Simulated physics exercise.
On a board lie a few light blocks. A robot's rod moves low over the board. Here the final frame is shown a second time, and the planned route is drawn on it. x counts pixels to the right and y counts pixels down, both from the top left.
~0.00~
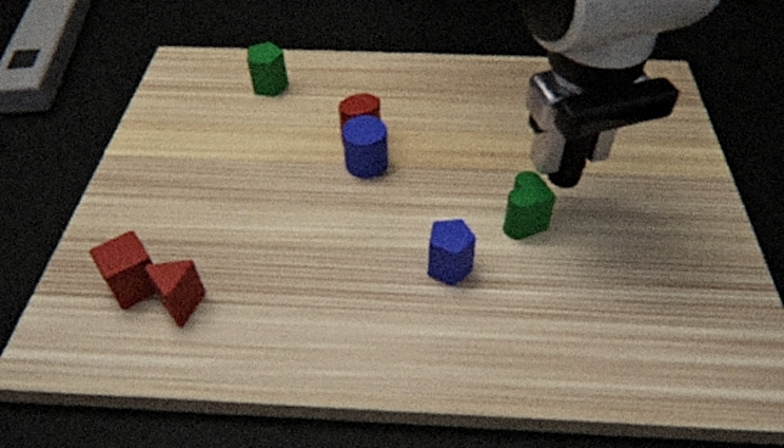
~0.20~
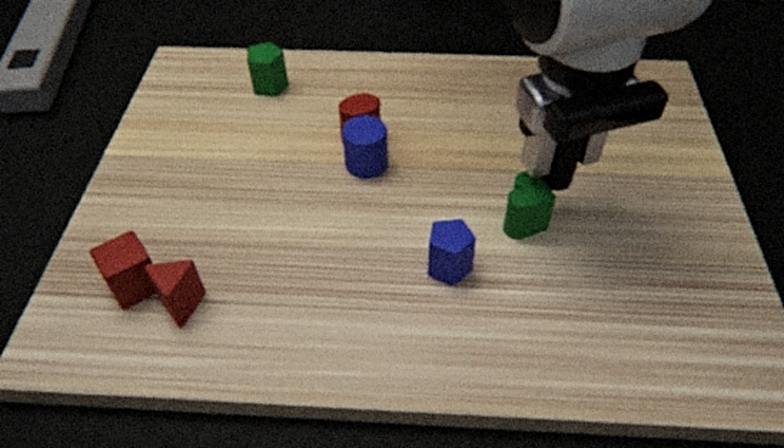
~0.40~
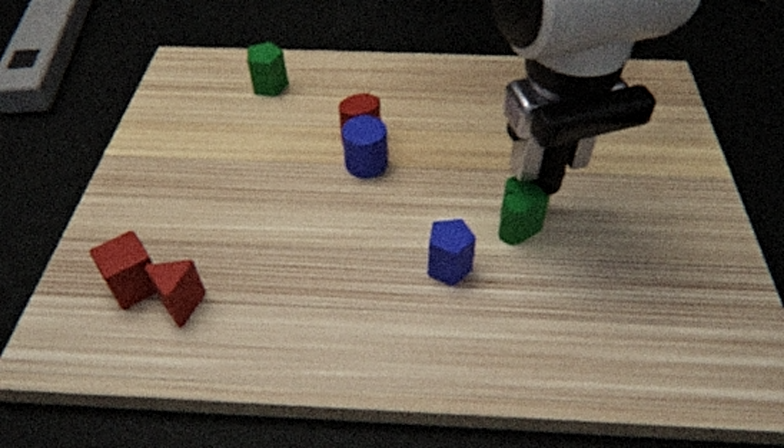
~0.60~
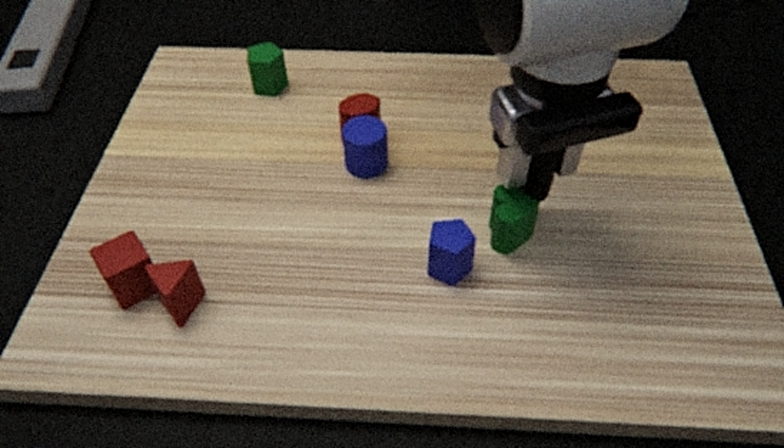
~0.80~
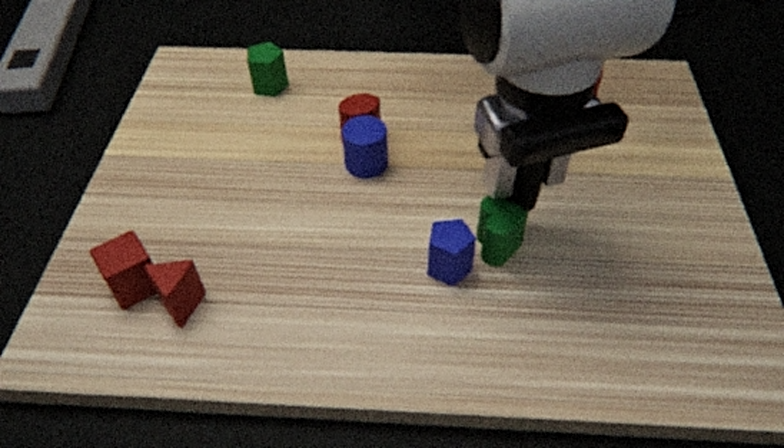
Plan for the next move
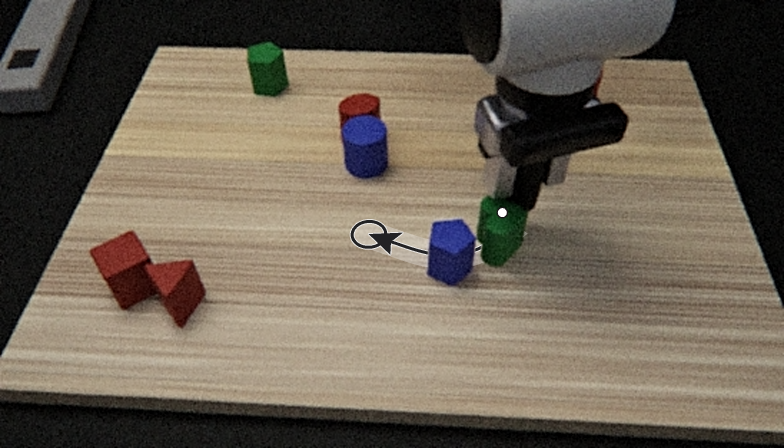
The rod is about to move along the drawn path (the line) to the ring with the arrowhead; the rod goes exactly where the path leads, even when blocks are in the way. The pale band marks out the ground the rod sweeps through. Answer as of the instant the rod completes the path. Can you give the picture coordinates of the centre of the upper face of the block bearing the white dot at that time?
Its top centre is at about (464, 253).
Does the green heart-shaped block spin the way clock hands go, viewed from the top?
Short answer: No.
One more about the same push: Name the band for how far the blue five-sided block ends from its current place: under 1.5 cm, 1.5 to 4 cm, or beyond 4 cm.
I reckon it covers between 1.5 and 4 cm.
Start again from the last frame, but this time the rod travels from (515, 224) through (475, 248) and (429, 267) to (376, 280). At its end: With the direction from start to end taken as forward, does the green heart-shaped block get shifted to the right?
No, that is not how it ends up.
Path on the board, from (515, 224) through (475, 250) and (420, 251) to (369, 234); the dot is on the green heart-shaped block.
On the path given first. One third of the way, rod (476, 229); blue five-sided block (426, 249), turned 15° clockwise; green heart-shaped block (471, 247), turned 20° anticlockwise.
Two thirds of the way, rod (420, 229); blue five-sided block (415, 255), turned 25° clockwise; green heart-shaped block (464, 253), turned 35° anticlockwise.
At the end, rod (368, 212); blue disc in place; blue five-sided block (415, 255), turned 25° clockwise; green heart-shaped block (464, 253), turned 35° anticlockwise.
